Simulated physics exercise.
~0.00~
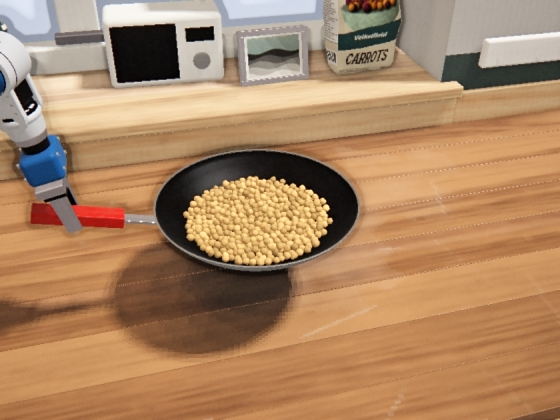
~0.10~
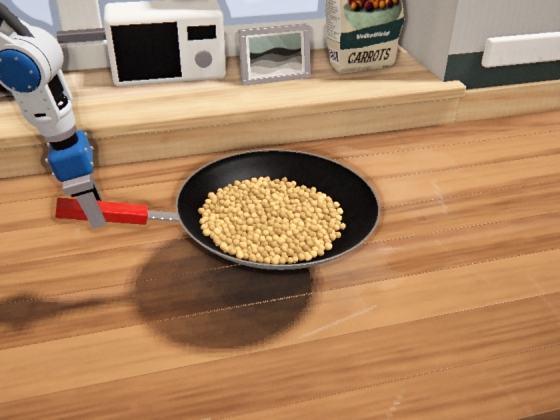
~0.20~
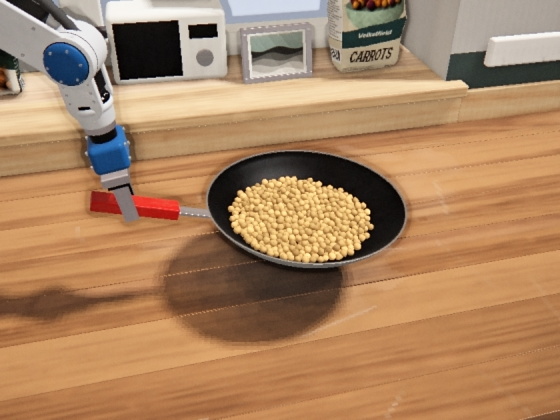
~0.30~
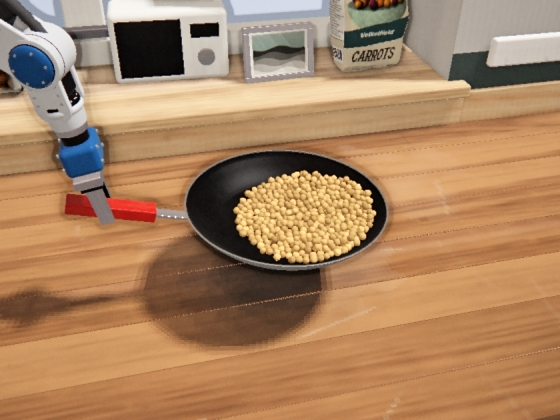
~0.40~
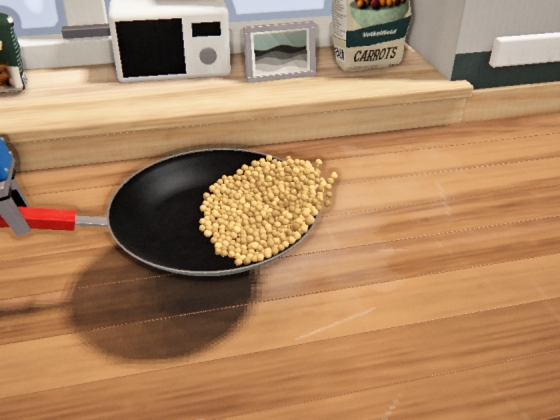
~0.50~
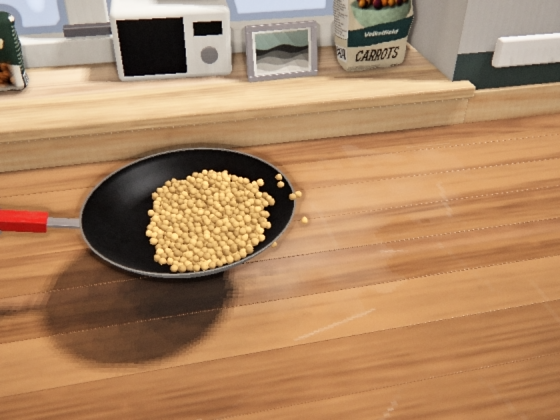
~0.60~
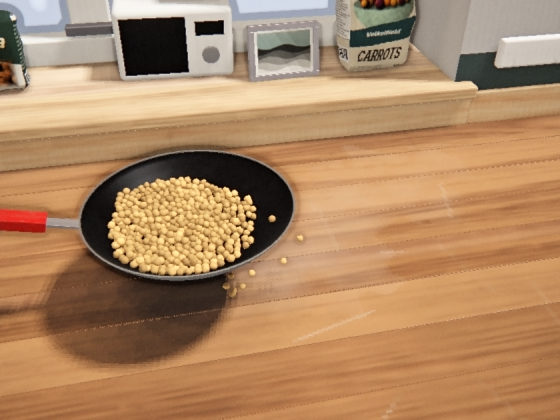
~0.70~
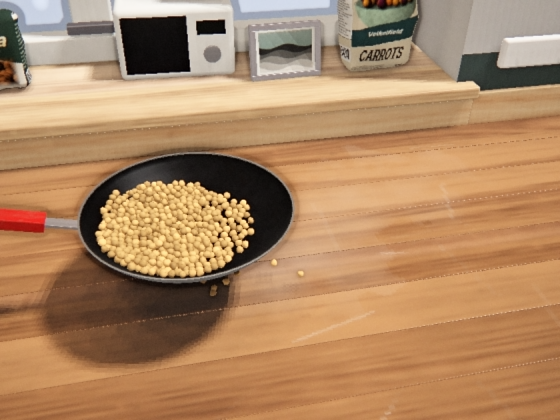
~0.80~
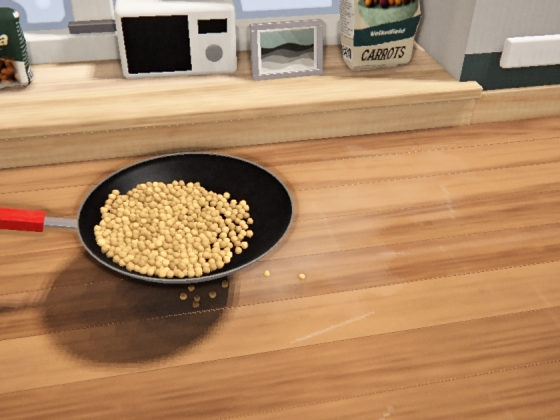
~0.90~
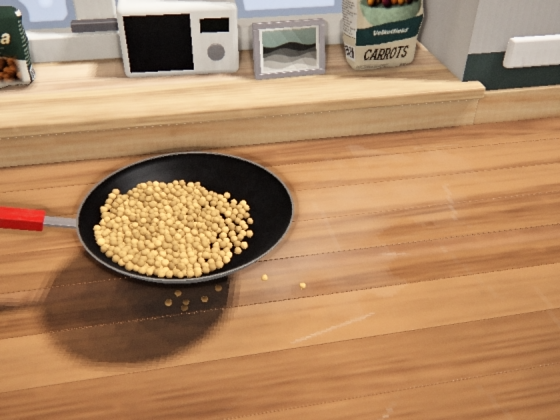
On a wooden counter, a robot arm jerks a pan right then left, spilling a few chickpeas.
